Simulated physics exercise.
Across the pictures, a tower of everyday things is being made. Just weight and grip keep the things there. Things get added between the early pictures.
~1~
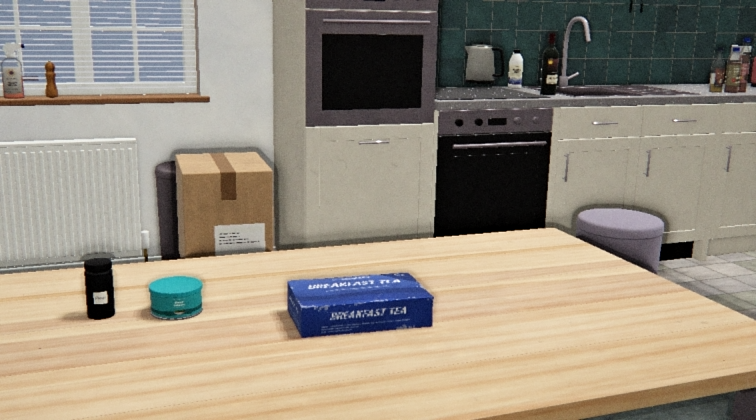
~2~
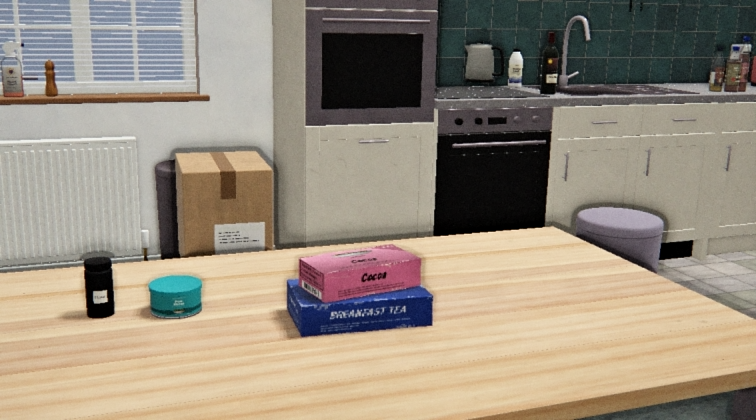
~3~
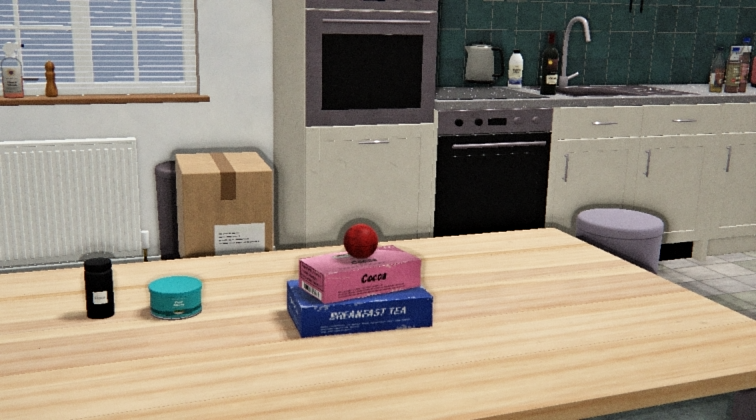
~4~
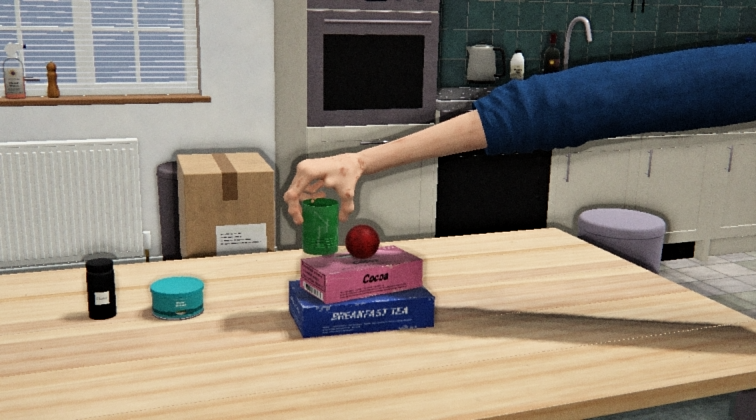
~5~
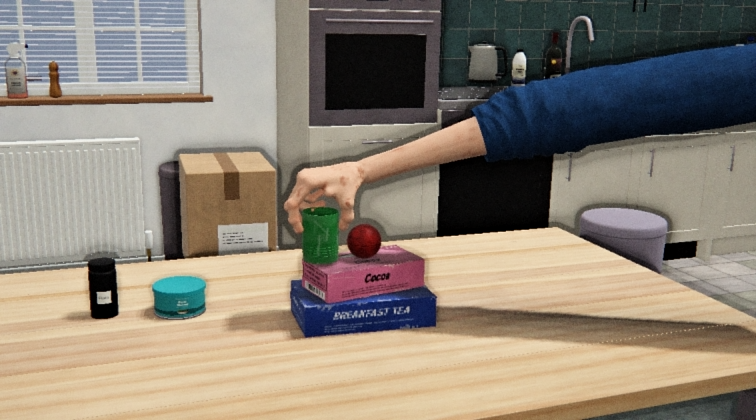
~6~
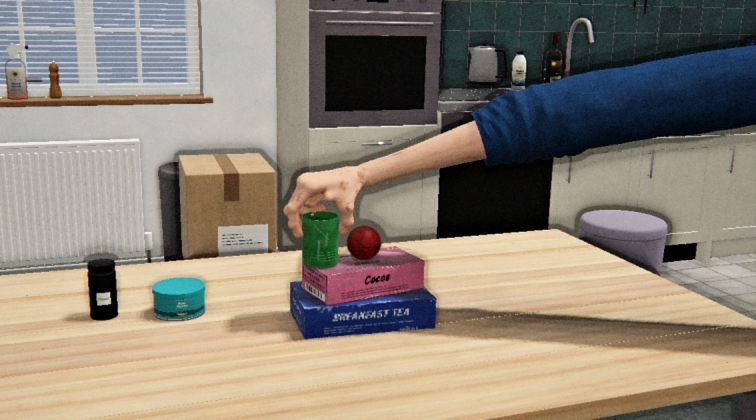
On a wooden kitchen table, a blue tea box sits to the right of a black shaker and a turquoise tub. A pink cocoa packet appears on top of it, then a red ball on the packet. A hand lowers a green cup beside the ball and keeps holding it.
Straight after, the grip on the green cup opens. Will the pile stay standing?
It is going to stay together.
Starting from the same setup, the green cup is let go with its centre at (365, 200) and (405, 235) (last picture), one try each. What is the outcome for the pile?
Result 1: Pile falls; result 2: Pile stable.
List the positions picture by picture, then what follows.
The last thing is not in view yet; black shaker (100, 288), in the first frame.
The last thing is not in view yet; pink packet (360, 272), in the second frame.
The last thing is not in view yet; turquoise tub (176, 298), in the third frame.
On its way; green cup (320, 226); blue packet (360, 304), in the fourth frame.
Set down, still held; green cup (320, 235); red ball (364, 241), in the fifth frame.
Set down, still held; green cup (320, 240); black shaker (103, 289), in the sixth frame.
Then, 0.90 s on from there, no change.
Then, 2.00 s on from there, green cup resting near (320, 241).
In the end, all 6 unmoved. At the end, from the last picture's camera, green cup near (320, 241). The pile holds.
